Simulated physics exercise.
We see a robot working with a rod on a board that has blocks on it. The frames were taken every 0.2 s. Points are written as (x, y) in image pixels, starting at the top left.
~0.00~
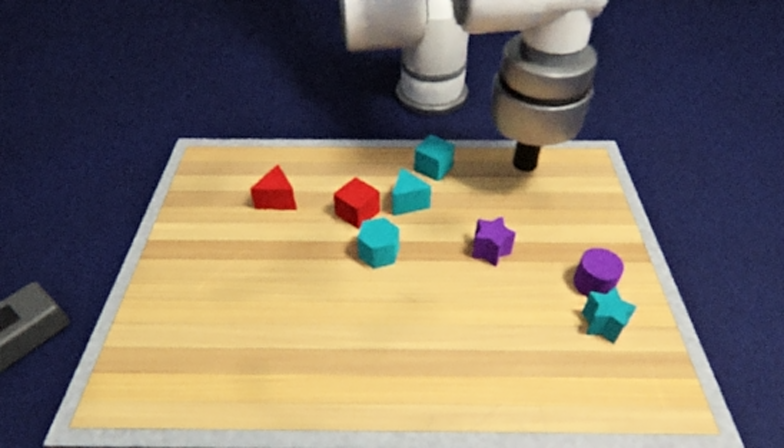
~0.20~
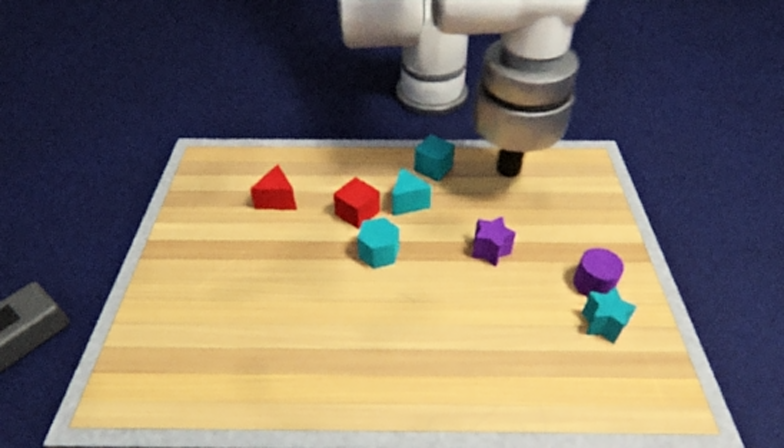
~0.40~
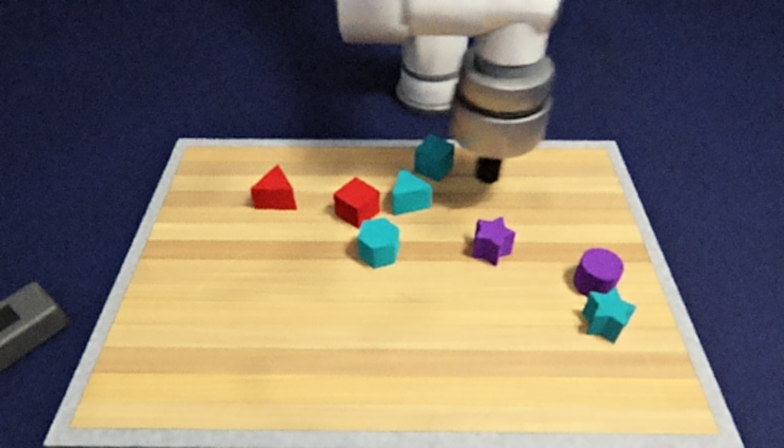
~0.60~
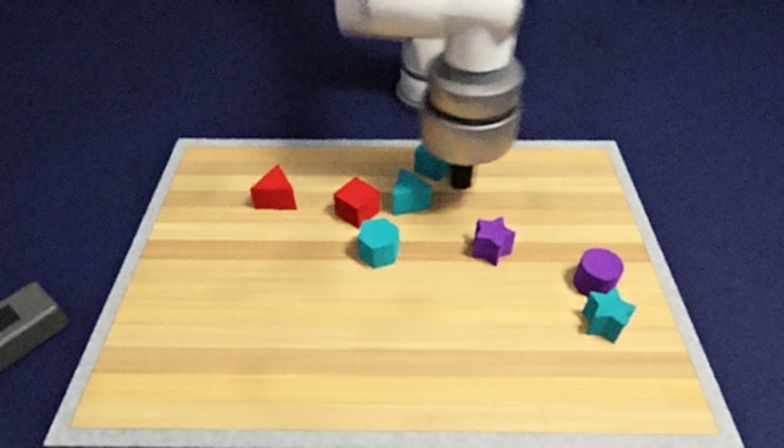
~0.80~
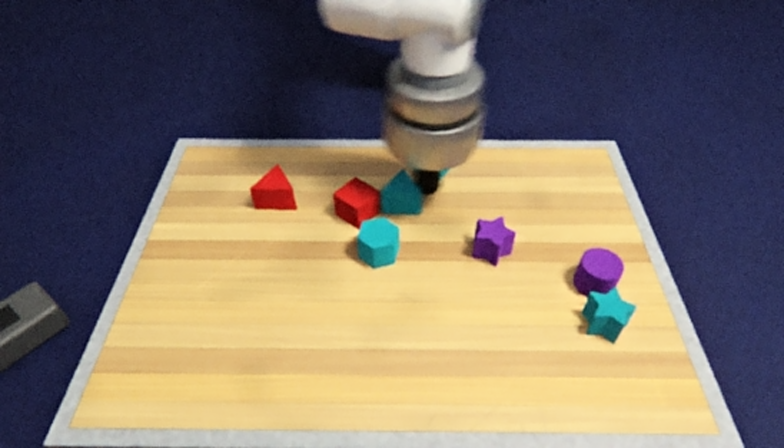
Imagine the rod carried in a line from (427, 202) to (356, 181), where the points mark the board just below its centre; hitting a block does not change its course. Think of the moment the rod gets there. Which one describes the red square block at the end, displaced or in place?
Moved away.
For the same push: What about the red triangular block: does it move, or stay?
Once the rod is done, the red triangular block remains in the old spot.
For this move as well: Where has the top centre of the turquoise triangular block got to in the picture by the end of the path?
The centre of its top face lies at (378, 186).
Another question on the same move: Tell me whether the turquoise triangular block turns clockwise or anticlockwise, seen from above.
It spins anti-clockwise.
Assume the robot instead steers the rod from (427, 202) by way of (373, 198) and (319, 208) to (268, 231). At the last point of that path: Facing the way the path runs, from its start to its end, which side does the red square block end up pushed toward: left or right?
It moves over to the left.
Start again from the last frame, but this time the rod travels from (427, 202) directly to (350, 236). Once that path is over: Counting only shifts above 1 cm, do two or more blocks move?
Yes, I think so.
What follows on the original path. Halfway along, rod (390, 175); red square block (345, 194), turned 15° clockwise; turquoise triangular block (378, 186), turned 50° anticlockwise.
At the end, rod (355, 165); red triangular block still; red square block (345, 194), turned 15° clockwise; turquoise triangular block (378, 186), turned 50° anticlockwise; turquoise square block still.
